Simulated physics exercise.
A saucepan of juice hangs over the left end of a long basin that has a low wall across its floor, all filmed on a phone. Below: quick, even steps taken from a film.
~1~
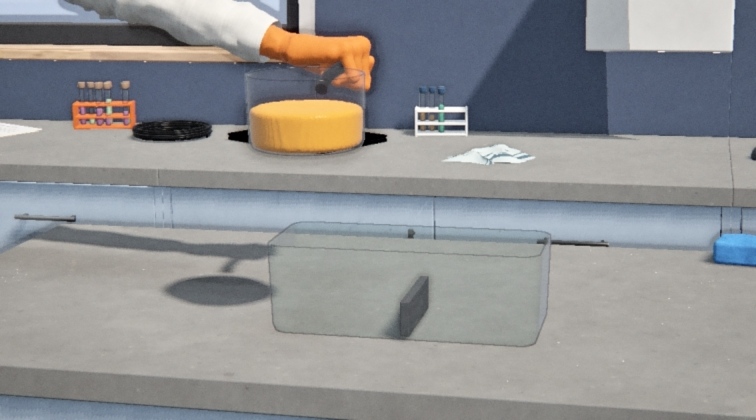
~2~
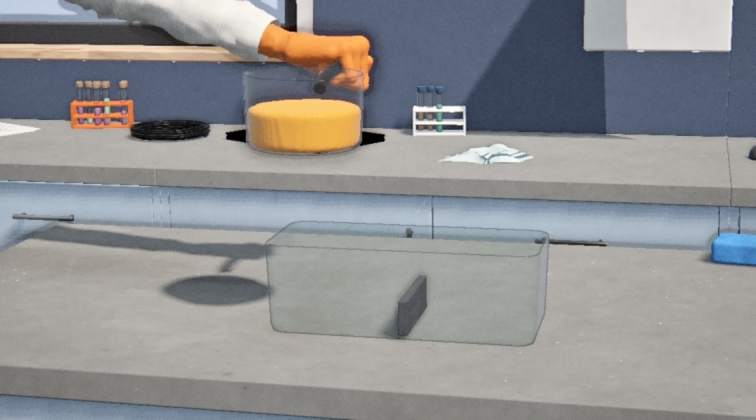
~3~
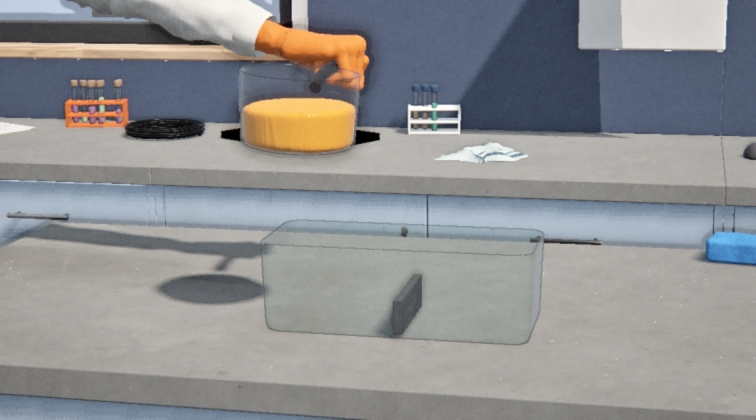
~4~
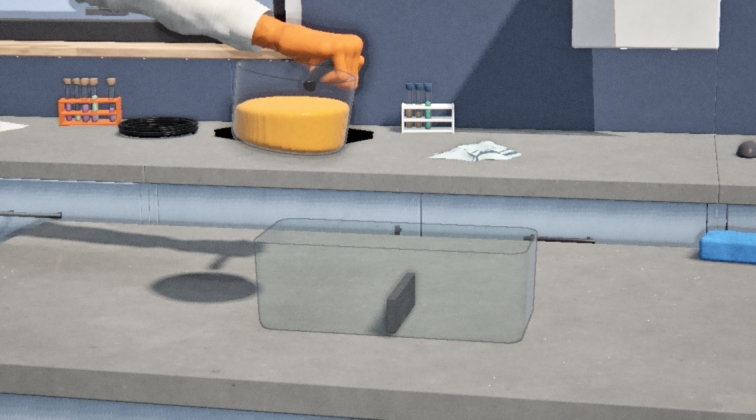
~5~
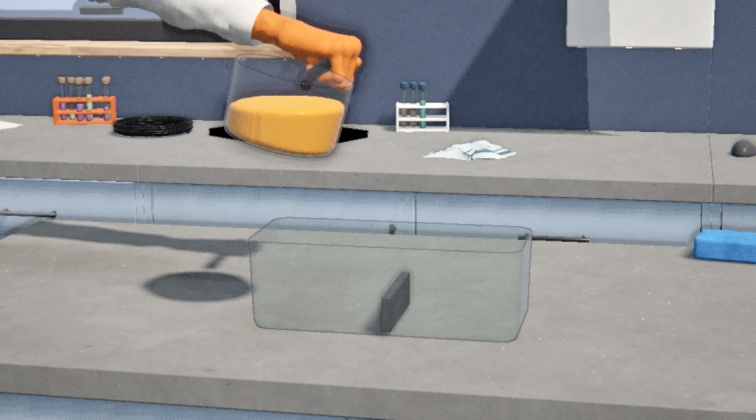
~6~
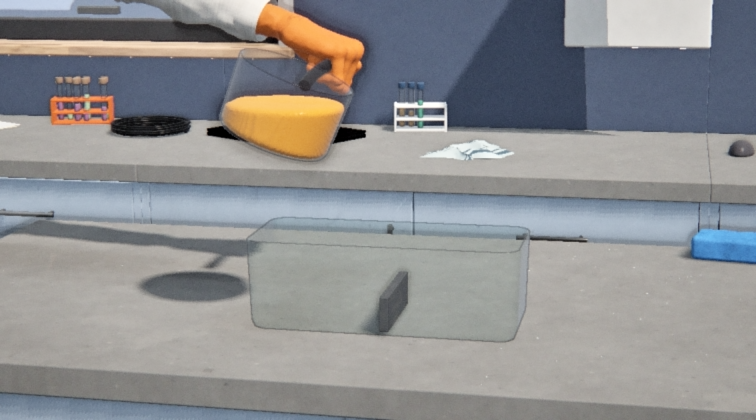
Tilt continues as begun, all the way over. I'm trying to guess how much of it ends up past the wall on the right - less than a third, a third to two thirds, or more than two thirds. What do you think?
No lower than a third, no higher than two thirds.
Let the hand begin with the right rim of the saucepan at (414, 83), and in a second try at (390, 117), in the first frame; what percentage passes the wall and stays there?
First try: 95 percent; second try: 80 percent.
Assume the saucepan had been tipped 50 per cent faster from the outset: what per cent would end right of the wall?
Near 40 %.
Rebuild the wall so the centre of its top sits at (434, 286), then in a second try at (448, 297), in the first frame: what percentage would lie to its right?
That'd be about 10 percent for the first and about 5 percent for the other.
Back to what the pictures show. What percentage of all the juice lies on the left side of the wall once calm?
Close to 50 per cent.
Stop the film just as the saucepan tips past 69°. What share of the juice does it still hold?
About 75 %.
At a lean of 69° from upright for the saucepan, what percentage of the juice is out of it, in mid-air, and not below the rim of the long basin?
Estimate: 25 per cent, roughly.
A moment on, the tilt is 69° and 73 per cent is still to pour, 3 is left of the wall and 0 right of it.
Next, the tilt is 93° and 25 per cent is still to pour, 17 is left of the wall and 41 right of it.
Then the tilt is 96° and 5 per cent is still to pour, 43 is left of the wall and 47 right of it.
Later the tilt is 96° and 1 per cent is still to pour, 51 is left of the wall and 47 right of it.
In the end 52 per cent lies left of the wall, 48 right of it and 0 outside.
